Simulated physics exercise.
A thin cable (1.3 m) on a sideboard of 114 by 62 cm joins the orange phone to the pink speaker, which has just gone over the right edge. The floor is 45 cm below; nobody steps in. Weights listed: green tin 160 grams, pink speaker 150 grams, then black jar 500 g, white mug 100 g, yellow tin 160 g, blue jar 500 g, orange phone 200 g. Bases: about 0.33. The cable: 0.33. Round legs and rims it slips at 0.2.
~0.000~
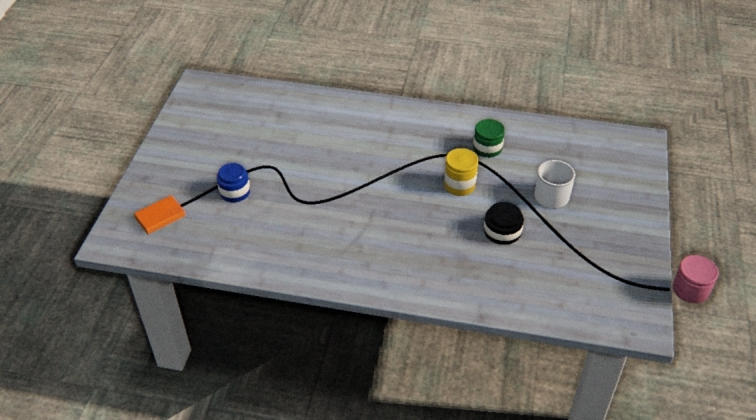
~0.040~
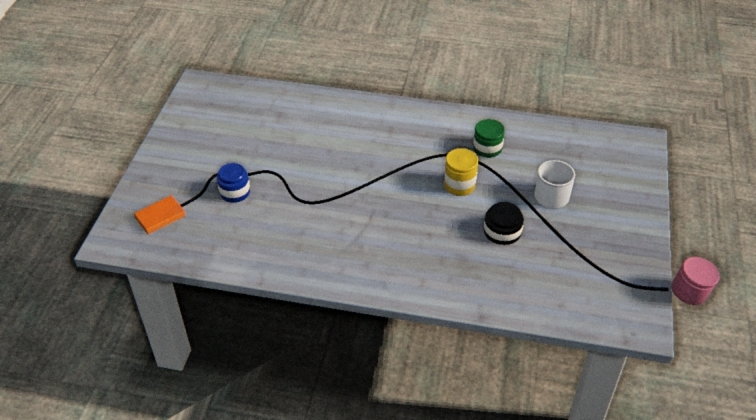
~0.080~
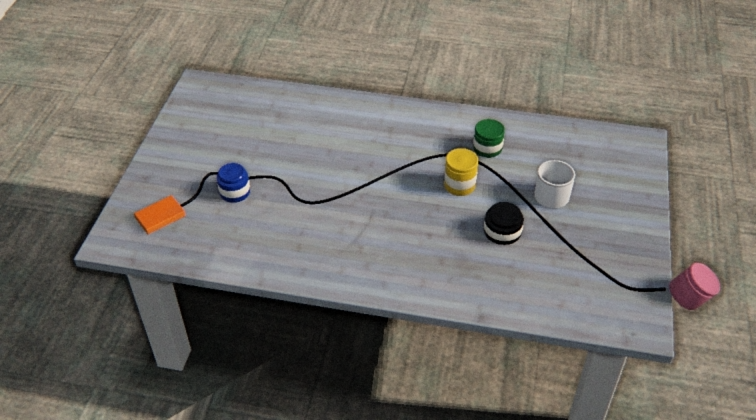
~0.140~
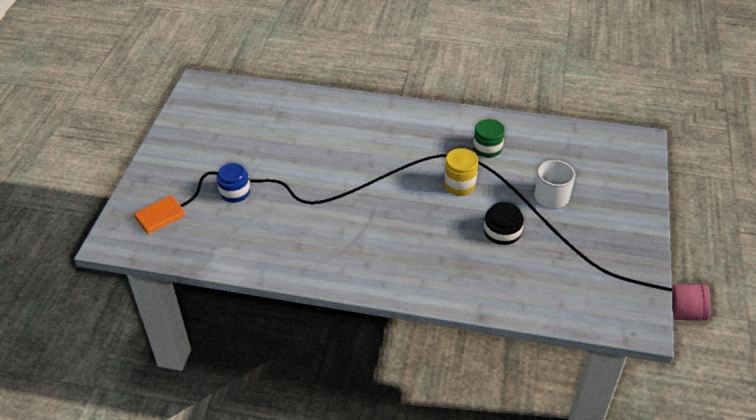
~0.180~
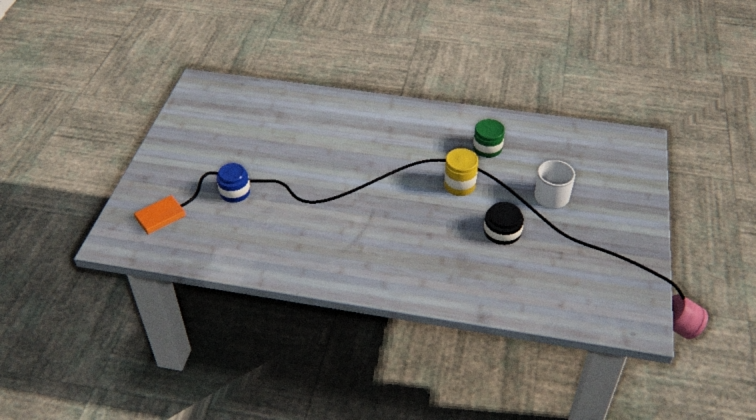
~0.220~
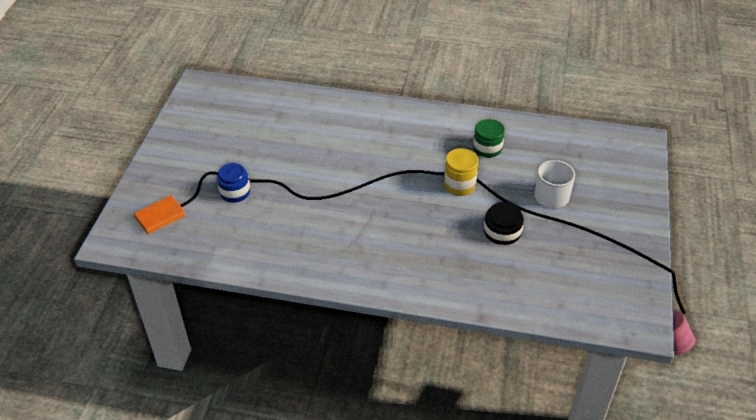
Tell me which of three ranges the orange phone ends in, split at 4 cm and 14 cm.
Outcome: An in-between shift.
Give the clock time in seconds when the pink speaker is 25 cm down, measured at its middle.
Around 0.30 seconds on the clock.
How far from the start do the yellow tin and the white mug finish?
Yellow tin: 4 cm; white mug: 0 cm.
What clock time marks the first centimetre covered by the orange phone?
The orange phone gets there close to 0.32 s.
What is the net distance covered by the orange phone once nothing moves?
For the orange phone, I'd say close to 8 cm.
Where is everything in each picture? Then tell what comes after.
Orange phone (159, 212); cable runs through (611, 275) (425, 159) (320, 202), in the first picture.
Pink speaker (699, 271); cable runs through (610, 276) (425, 159), in the second picture.
Pink speaker (695, 287); cable runs through (609, 276) (425, 159), in the third picture.
Pink speaker (691, 302); cable runs through (612, 274) (425, 159), in the fourth picture.
Pink speaker (683, 317); cable runs through (638, 264) (427, 161), in the fifth picture.
Orange phone (159, 212); cable runs through (666, 268) (544, 216) (439, 174) (325, 197), in the sixth picture.
At 0.5 s, the cable's tail end at (207, 191); orange phone 7 cm off its start, pink speaker over the edge, yellow tin 4 cm off its start.
At 0.7 s, the cable's tail end at (216, 187); orange phone 9 cm off its start, pink speaker over the edge, yellow tin 5 cm off its start.
At 1.0 s, the cable's tail end at (216, 187); orange phone 9 cm off its start at (195, 192), pink speaker over the edge, yellow tin 5 cm off its start at (460, 175).
At 1.2 s, the cable's tail end at (216, 187); orange phone 9 cm off its start, pink speaker over the edge, yellow tin 5 cm off its start.
At 2.4 s, the cable's tail end at (216, 187); orange phone 9 cm off its start at (196, 192), pink speaker over the edge, yellow tin 5 cm off its start at (460, 175).
